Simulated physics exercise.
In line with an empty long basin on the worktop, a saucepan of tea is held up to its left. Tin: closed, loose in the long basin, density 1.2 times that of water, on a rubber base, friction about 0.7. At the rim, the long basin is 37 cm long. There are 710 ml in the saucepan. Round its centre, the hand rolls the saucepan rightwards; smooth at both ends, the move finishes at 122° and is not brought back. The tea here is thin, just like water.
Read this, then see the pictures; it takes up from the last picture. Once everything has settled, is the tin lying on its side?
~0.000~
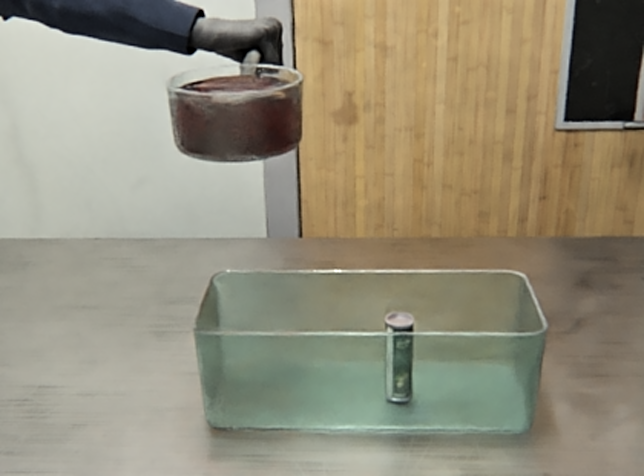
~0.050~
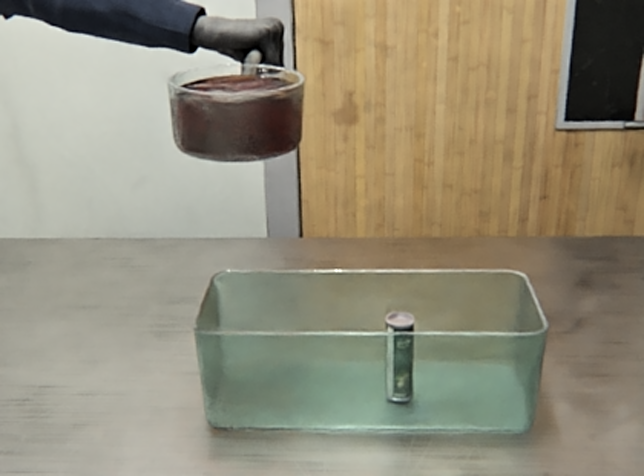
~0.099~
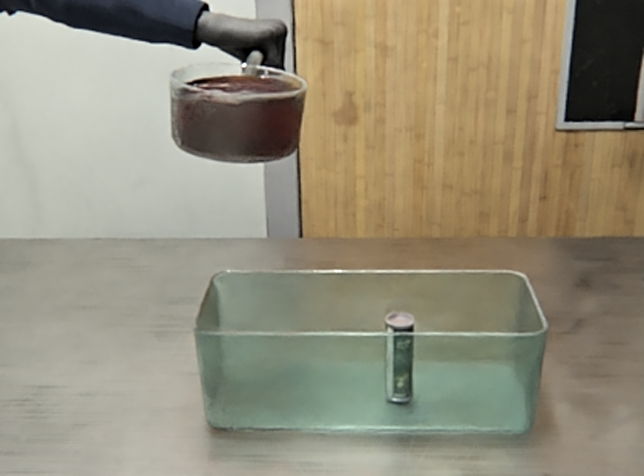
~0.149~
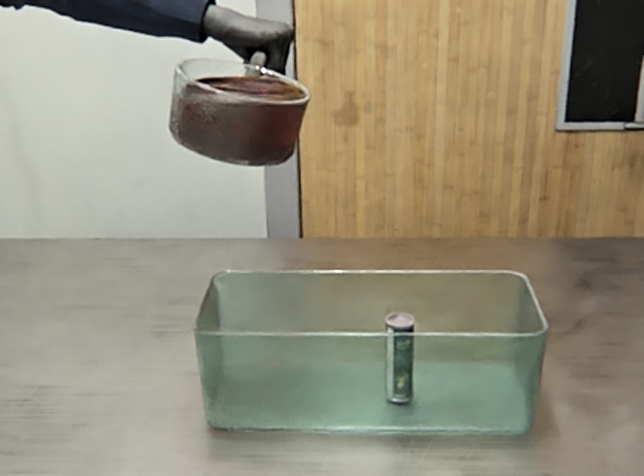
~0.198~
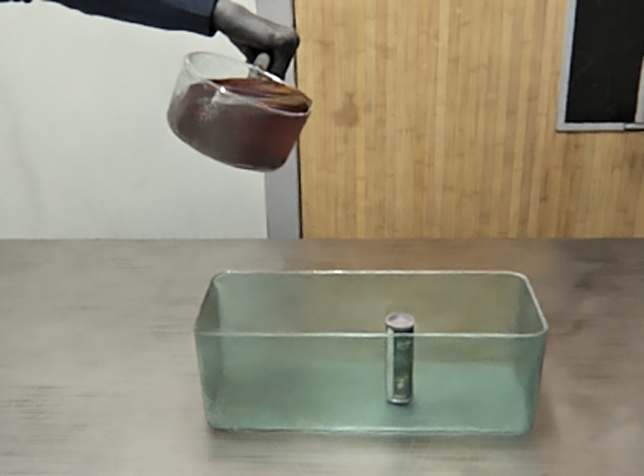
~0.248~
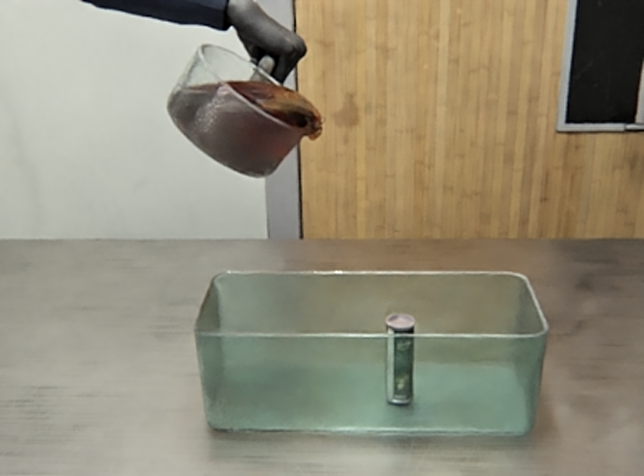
Yes.
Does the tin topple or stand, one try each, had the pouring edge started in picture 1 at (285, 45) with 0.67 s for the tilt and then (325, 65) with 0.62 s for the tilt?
First it tips over; then it tips over.
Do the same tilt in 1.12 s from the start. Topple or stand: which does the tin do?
In that case the tin stays vertical.
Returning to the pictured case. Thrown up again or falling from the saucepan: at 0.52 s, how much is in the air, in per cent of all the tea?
Some 58 per cent, I reckon.
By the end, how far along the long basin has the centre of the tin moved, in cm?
The tin's middle ends up about 8.0 cm along the basin.
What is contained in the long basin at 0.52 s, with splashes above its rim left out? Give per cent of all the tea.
Roughly 30 percent.
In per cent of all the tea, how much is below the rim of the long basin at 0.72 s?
It works out near 92 per cent.
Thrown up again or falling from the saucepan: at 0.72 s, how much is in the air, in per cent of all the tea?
About 6 % of the total.
By 0.52 s the tilt is 109° and 13 per cent is still to pour; the tin stands where it began.
By 0.72 s the tilt is 122° and 1 per cent is still to pour; the tin leans 8°.
By 0.93 s the tilt is 122° and 0 per cent is still to pour; the tin leans 44°.
By 1.16 s the tilt is 122° and 0 per cent is still to pour; the tin lies on its side.
At rest the tin lies on its side.
